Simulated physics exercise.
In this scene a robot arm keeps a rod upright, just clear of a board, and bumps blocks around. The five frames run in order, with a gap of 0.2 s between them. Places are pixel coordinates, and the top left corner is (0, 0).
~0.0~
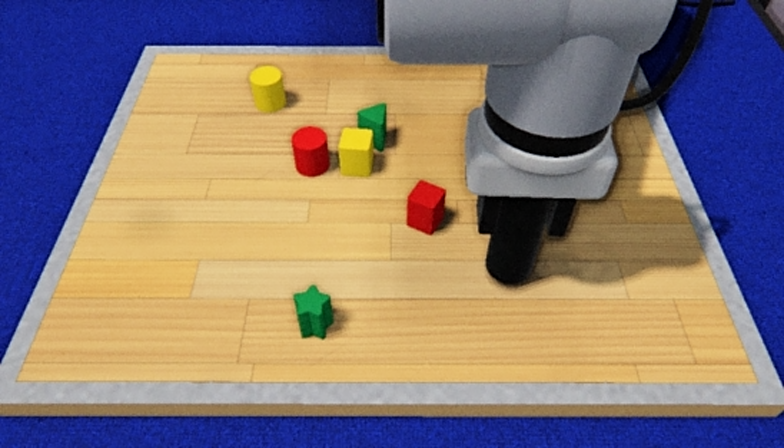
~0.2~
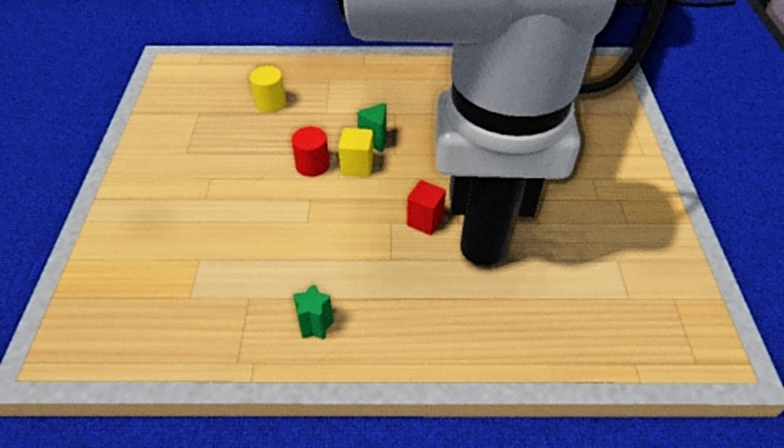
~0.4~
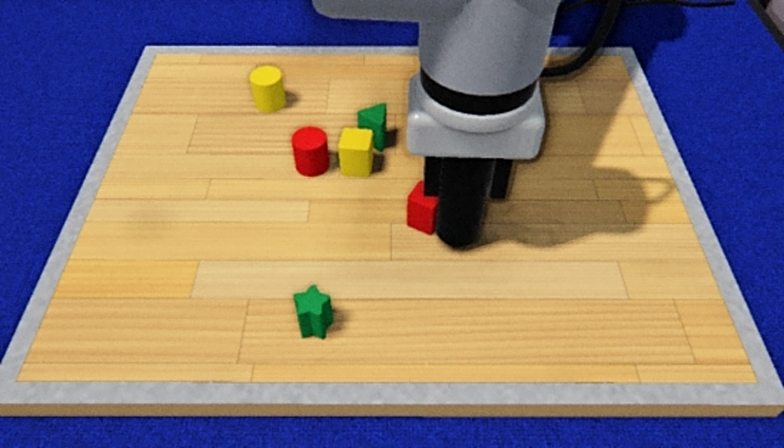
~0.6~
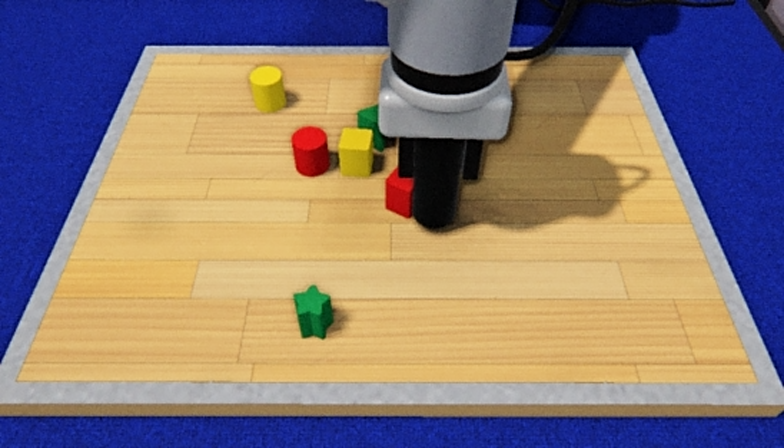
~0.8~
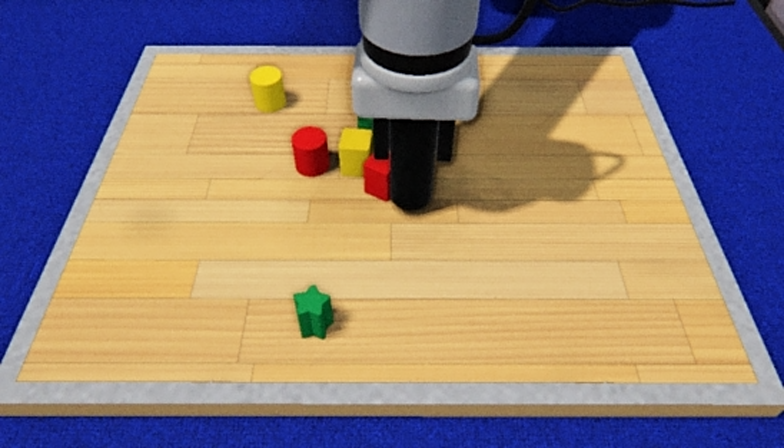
A grey robot arm with a black rod stands over a pale wooden board edged in grey on a blue surface, seen from above at an angle by a still camera. A yellow cylinder sits at upper left, with a red cylinder, yellow block and green triangle near the centre, a red block to their right and a green star below. The arm moves left and away, pushing the red block toward the yellow one.
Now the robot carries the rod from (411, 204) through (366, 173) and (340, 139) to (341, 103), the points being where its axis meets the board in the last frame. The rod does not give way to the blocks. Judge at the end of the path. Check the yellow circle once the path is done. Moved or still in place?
It gets displaced.
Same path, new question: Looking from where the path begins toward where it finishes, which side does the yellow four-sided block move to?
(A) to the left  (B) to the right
My answer is option A.
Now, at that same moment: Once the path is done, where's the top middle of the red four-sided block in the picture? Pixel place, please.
The centre of its top face lies at (306, 70).
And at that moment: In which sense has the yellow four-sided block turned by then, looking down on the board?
It makes a counterclockwise turn.
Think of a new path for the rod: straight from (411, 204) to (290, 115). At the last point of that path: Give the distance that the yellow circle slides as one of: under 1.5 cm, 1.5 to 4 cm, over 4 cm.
Verdict: More than 4 cm.
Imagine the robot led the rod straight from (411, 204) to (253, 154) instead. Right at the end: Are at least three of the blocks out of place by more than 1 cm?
Answer: Yes.
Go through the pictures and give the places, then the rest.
Rod tip at (508, 266); block tops, yellow circle at (266, 75); red circle at (309, 137); yellow four-sided block at (356, 138); red four-sided block at (427, 193), in the first frame.
Rod at (482, 248); blocks unchanged, in the second frame.
Rod at (457, 230); blocks unchanged, in the third frame.
Rod at (434, 213); red four-sided block partly hidden, in the fourth frame.
Rod at (411, 195); yellow circle at (266, 75); red circle at (309, 137); yellow four-sided block at (356, 138); red four-sided block at (382, 161), in the fifth frame.
The first path, step by step. One third of the way, rod at (366, 164); red circle at (306, 136); yellow four-sided block at (325, 110); red four-sided block at (342, 127), turned 30° clockwise.
Two thirds of the way, rod at (339, 129); red circle at (306, 136); yellow four-sided block at (294, 86), turned 55° anticlockwise; red four-sided block at (314, 96).
At the end, rod at (340, 95); yellow circle at (249, 72); red circle at (306, 136); yellow four-sided block at (280, 76), turned 110° anticlockwise; red four-sided block at (306, 70), turned 45° anticlockwise.
